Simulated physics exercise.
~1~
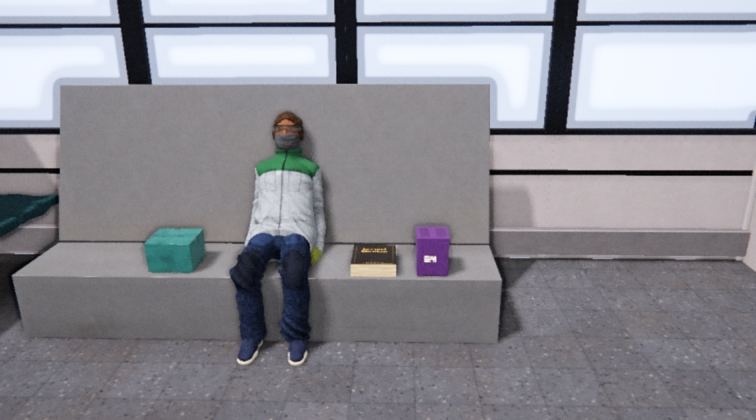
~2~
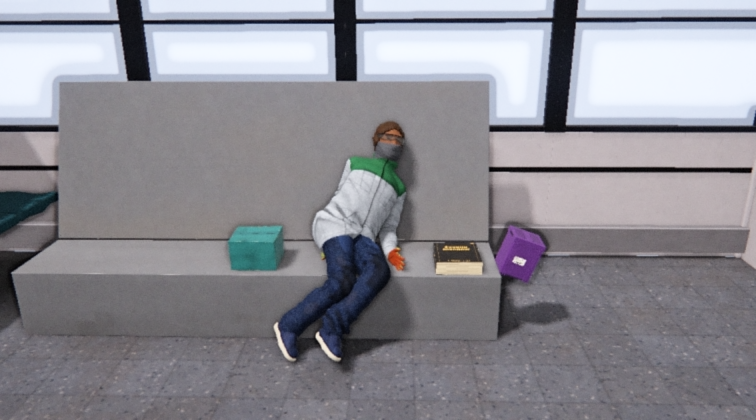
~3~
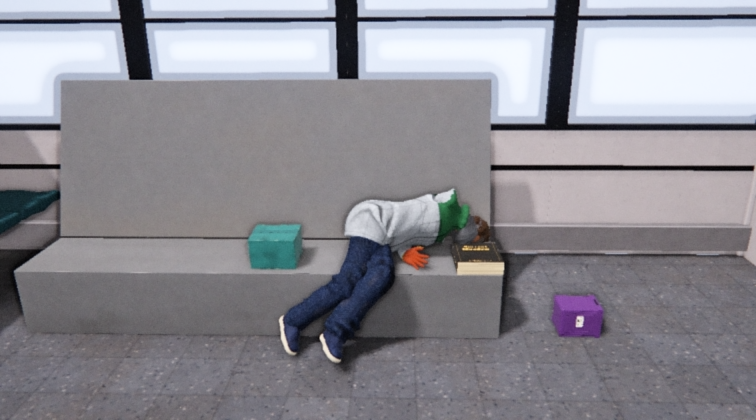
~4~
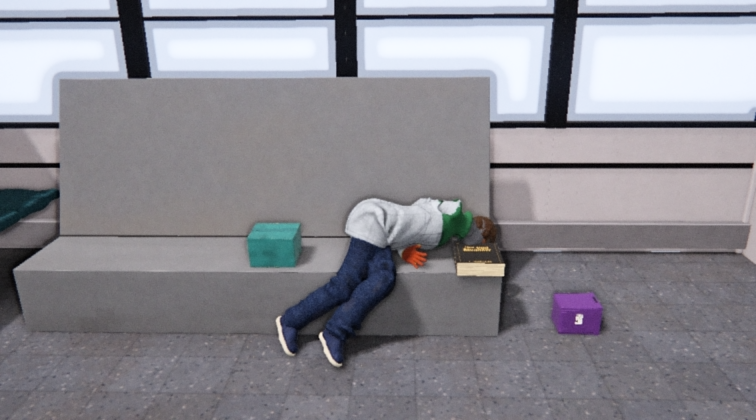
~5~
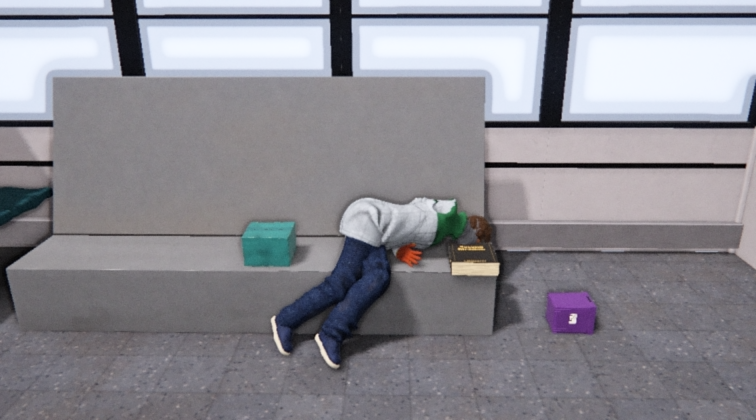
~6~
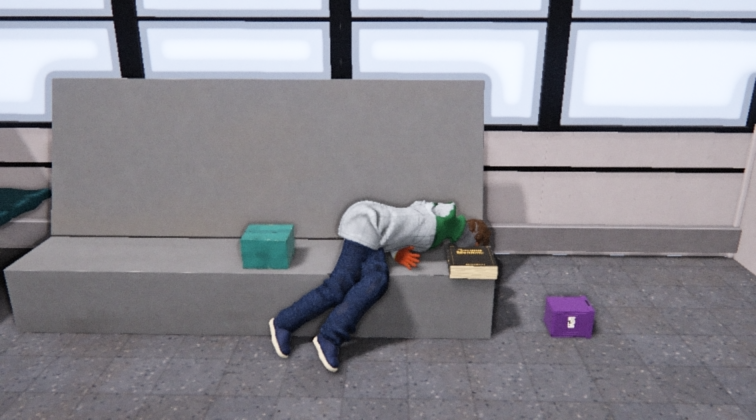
At the start, a person in a green and white jacket and a grey face covering sits upright on a long grey bench, with a teal box on the left and a black book-like object and an upright purple container on the right. Everything on the seat then slides right, and the person leans that way as the purple container tips off the bench end. The container lands on its side on the floor, while the limp sleeper topples sideways, head coming down by the black object. The teal box and black object stop on the seat. Finally, all lies still, the sleeper's hips still on the bench.
